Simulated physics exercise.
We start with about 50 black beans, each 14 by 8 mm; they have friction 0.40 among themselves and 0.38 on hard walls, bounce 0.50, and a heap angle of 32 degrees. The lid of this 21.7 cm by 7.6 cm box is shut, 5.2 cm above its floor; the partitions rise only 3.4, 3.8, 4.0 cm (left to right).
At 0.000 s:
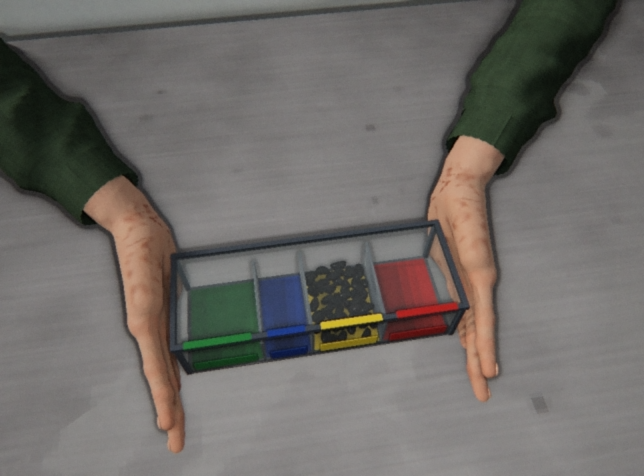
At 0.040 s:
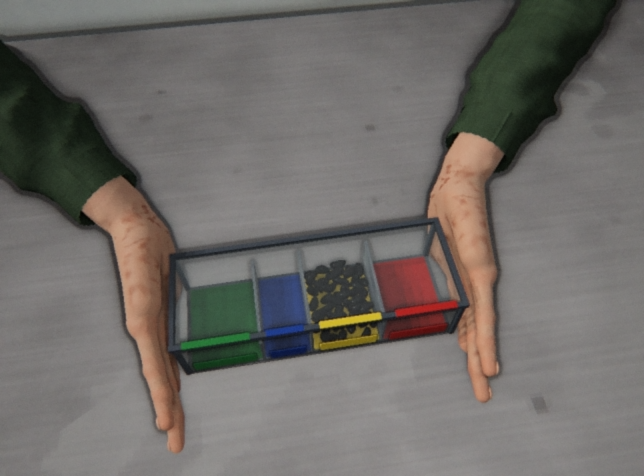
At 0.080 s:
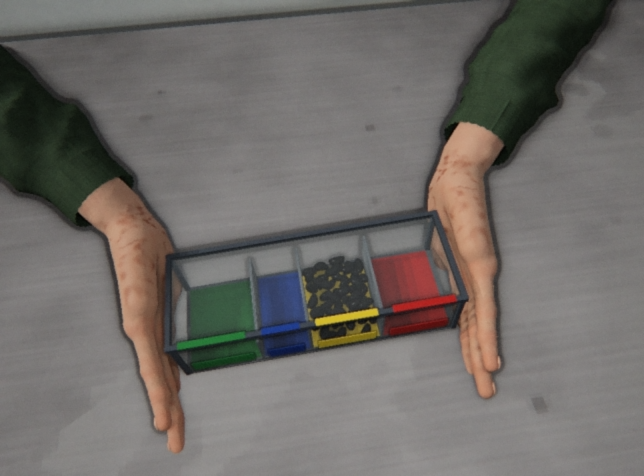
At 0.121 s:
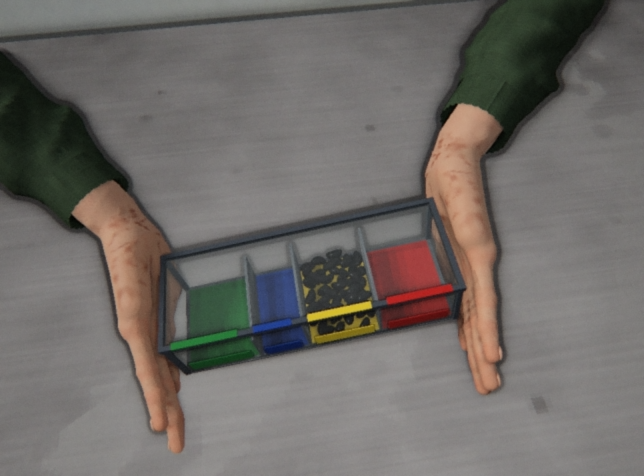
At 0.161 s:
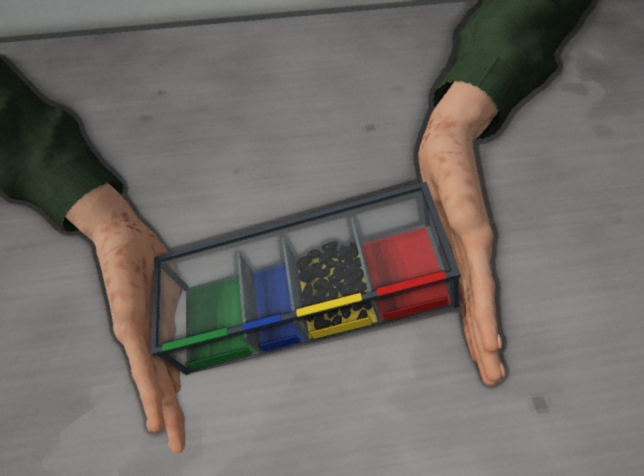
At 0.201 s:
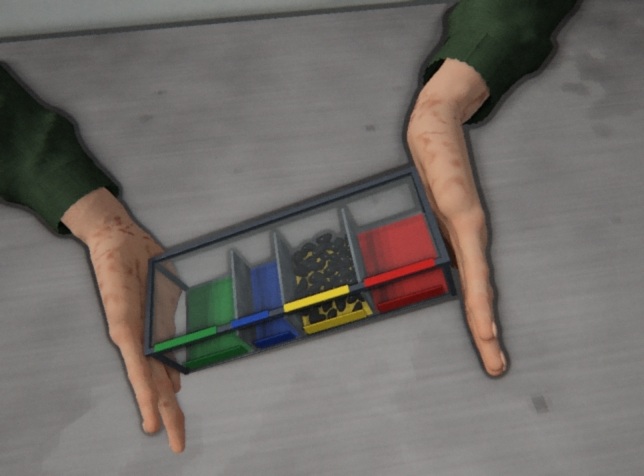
A clear box with dark edges, divided into green, blue, yellow and red sections from left to right, sits between two open hands in green sleeves, seen from above over a grey, streaked surface. Black beans fill the yellow section, while the others look empty. The right hand shifts and turns as the box tilts, its right end rising, the beans staying in their section and the camera still.
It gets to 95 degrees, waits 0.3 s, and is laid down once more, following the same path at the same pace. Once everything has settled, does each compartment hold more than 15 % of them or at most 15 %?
Red: At most 15 %; blue: At most 15 %; green: More than 15 %; yellow: More than 15 %.
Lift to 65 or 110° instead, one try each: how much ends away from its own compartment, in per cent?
Close to 0 in a hundred first, and 45 in a hundred second.
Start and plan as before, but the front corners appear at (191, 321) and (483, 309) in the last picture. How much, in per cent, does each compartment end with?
You'd see red at 35 percent, blue at 0, green at 0 and yellow at 65 percent.
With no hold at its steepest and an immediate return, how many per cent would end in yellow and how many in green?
In that case yellow keeps 60% and green keeps 30%.
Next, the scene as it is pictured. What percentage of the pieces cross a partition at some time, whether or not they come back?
Estimate: Some 50 per cent.
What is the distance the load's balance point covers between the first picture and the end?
6.0 cm or thereabouts.
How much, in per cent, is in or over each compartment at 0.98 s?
Per cent by colour: Red 0; blue 5; green 25; yellow 70.
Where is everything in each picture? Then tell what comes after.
The first frame shows box tilt 0 degrees, front corners at (176, 347) and (463, 304); yellow 100 %.
The second frame shows box tilt 1 degrees, front corners at (175, 347) and (463, 303).
The third frame shows box tilt 4 degrees, front corners at (171, 347) and (462, 296), lowest corner left back.
The fourth frame shows box tilt 8 degrees, front corners at (164, 348) and (459, 286), lowest corner left back.
The fifth frame shows box tilt 14 degrees, front corners at (158, 349) and (453, 273), lowest corner left back.
The sixth frame shows box tilt 19 degrees, front corners at (151, 350) and (443, 259), lowest corner left back; yellow 100 %. The box's pace is about 135 degrees a second.
After 0.98 s, tilt 95 degrees; blue 5 %, green 25 %, yellow 70 %.
After 1.50 s, tilt 51 degrees; green 50 %, yellow 50 %.
After 2.09 s, tilt 0 degrees; green 50 %, yellow 50 %.
At rest (2.6 s), red 0 %, blue 0 %, green 50 %, yellow 50 %.
